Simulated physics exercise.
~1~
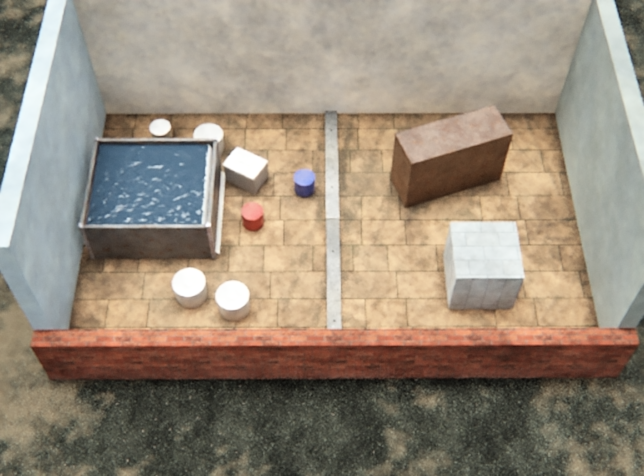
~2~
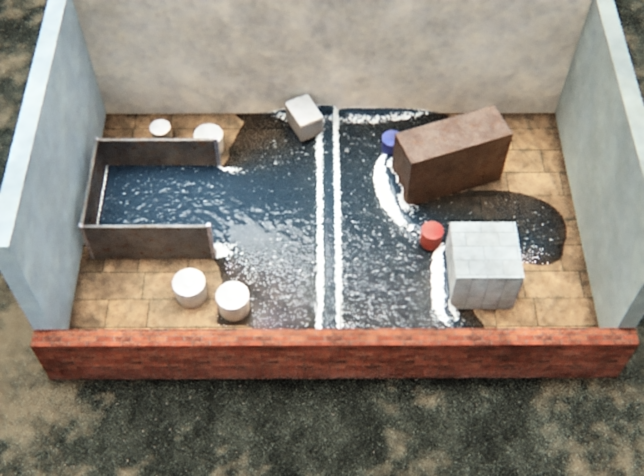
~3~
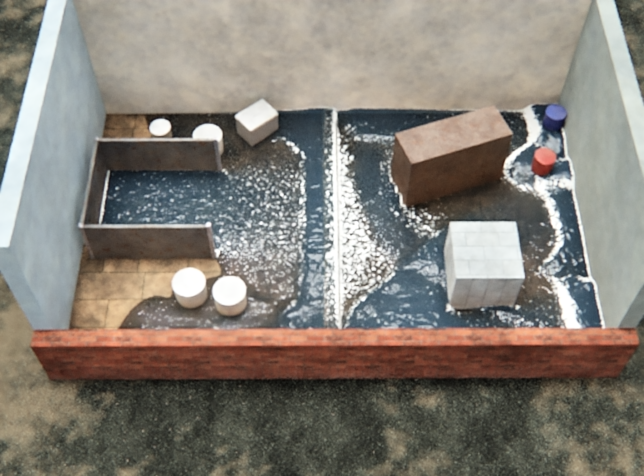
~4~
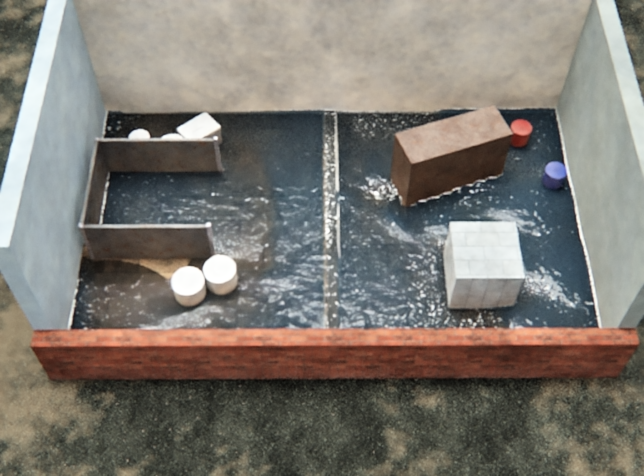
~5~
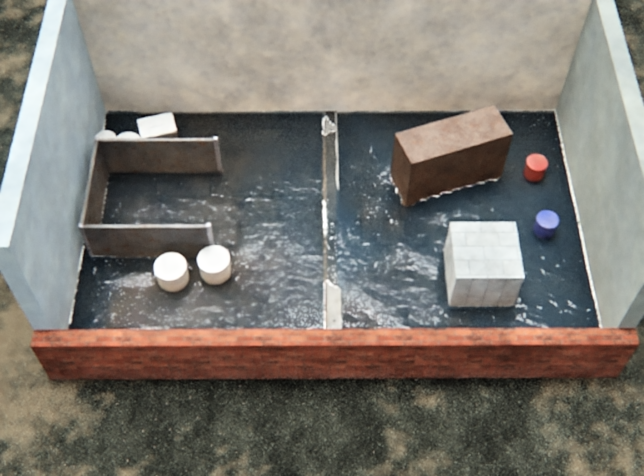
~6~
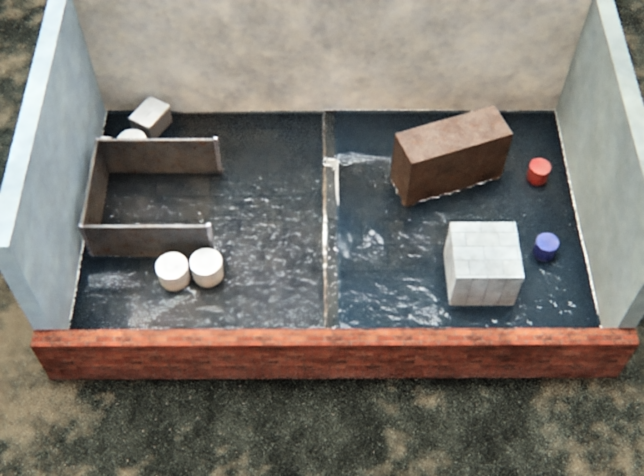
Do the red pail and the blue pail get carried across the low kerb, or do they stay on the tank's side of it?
Both the red pail and the blue pail are carried across the low kerb. They end up afloat on the right side of the yard.
